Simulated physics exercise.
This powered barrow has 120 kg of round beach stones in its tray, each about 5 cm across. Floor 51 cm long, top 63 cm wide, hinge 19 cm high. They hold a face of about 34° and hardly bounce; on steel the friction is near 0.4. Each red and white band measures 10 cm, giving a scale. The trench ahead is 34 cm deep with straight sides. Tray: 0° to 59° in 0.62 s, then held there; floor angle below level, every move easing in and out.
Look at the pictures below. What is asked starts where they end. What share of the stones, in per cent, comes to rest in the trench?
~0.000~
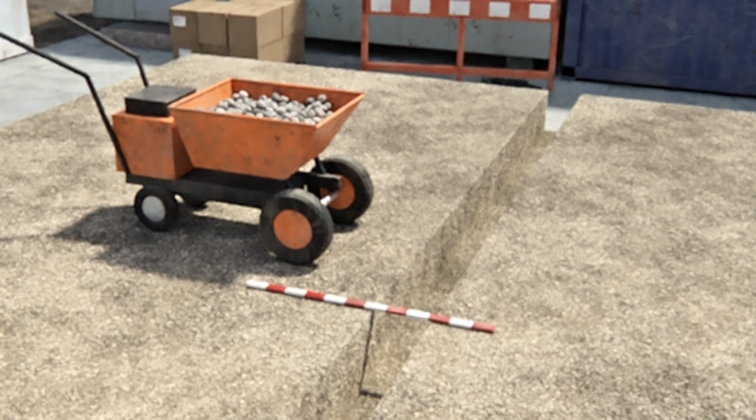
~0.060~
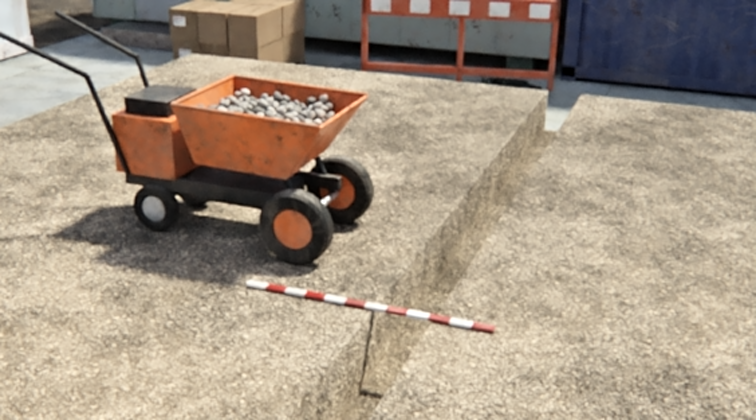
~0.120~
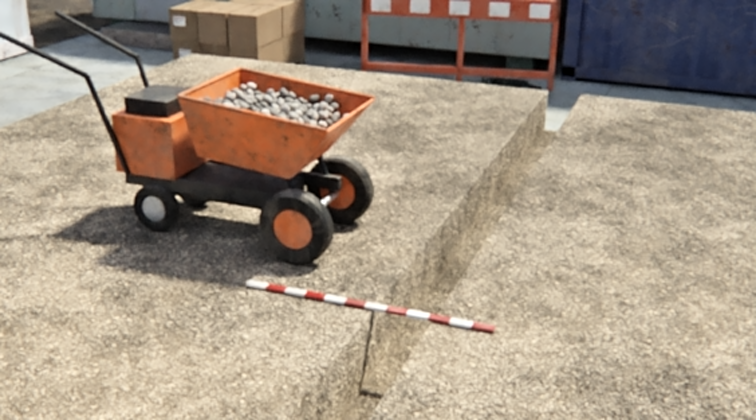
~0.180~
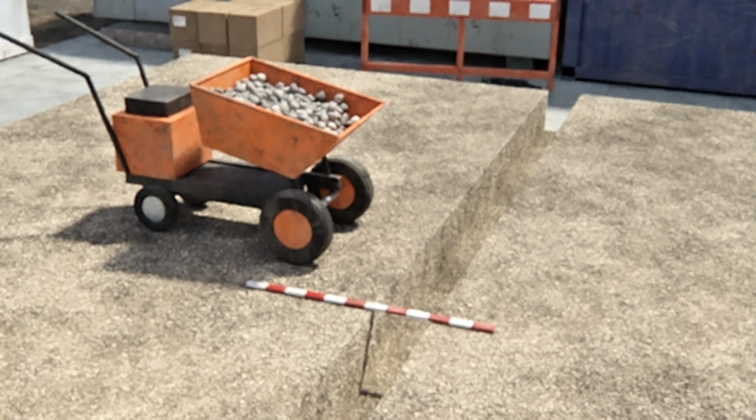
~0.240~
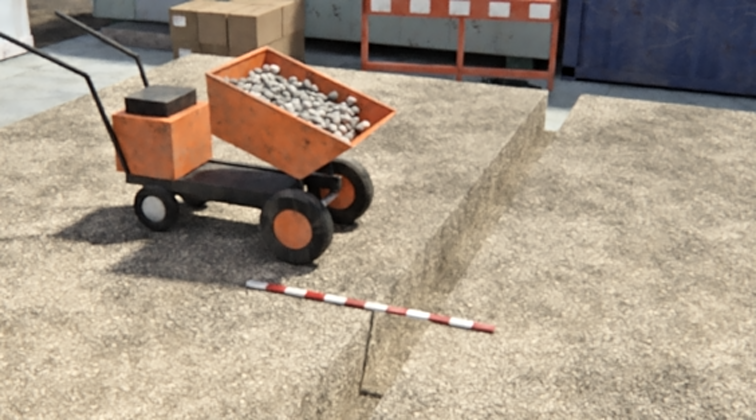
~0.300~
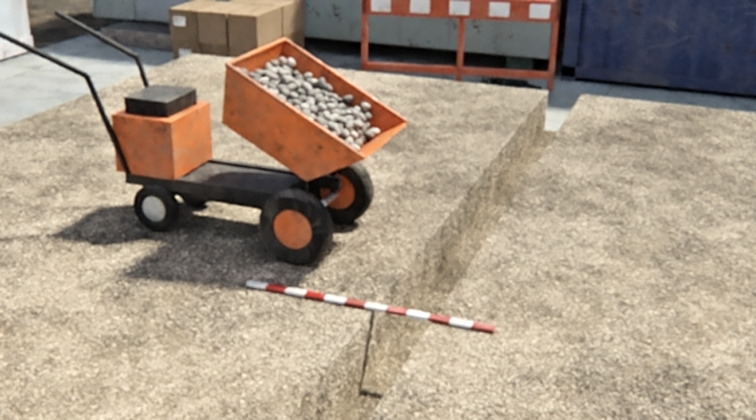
About 35 per cent of the stones finish in the trench.
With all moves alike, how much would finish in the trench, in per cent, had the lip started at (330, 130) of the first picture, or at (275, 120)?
The first gives about 30 percent and the second about 50 percent.
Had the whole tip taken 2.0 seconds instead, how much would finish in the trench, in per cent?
Near 60 per cent.
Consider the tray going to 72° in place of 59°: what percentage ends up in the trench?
I'd expect around 50 in a hundred.
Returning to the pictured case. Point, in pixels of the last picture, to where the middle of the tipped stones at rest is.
Centre estimate: Around (471, 263).
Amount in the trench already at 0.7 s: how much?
Something like 10 in a hundred.
After 0.5 s the floor is at 49°; 100 % in the tray; the foremost stones are at (378, 173).
After 0.7 s the floor is at 59°; 88 % in the tray, 1 % short of the trench, 11 % in the trench; the foremost stones are at (459, 240).
After 1.1 s the floor is at 59°; 45 % in the tray, 21 % in the trench, 34 % past the trench; the foremost stones are at (579, 286).
After 3.0 s the floor is at 59°; 29 % in the tray, 35 % in the trench, 36 % past the trench; the foremost stones are past the picture's edge.
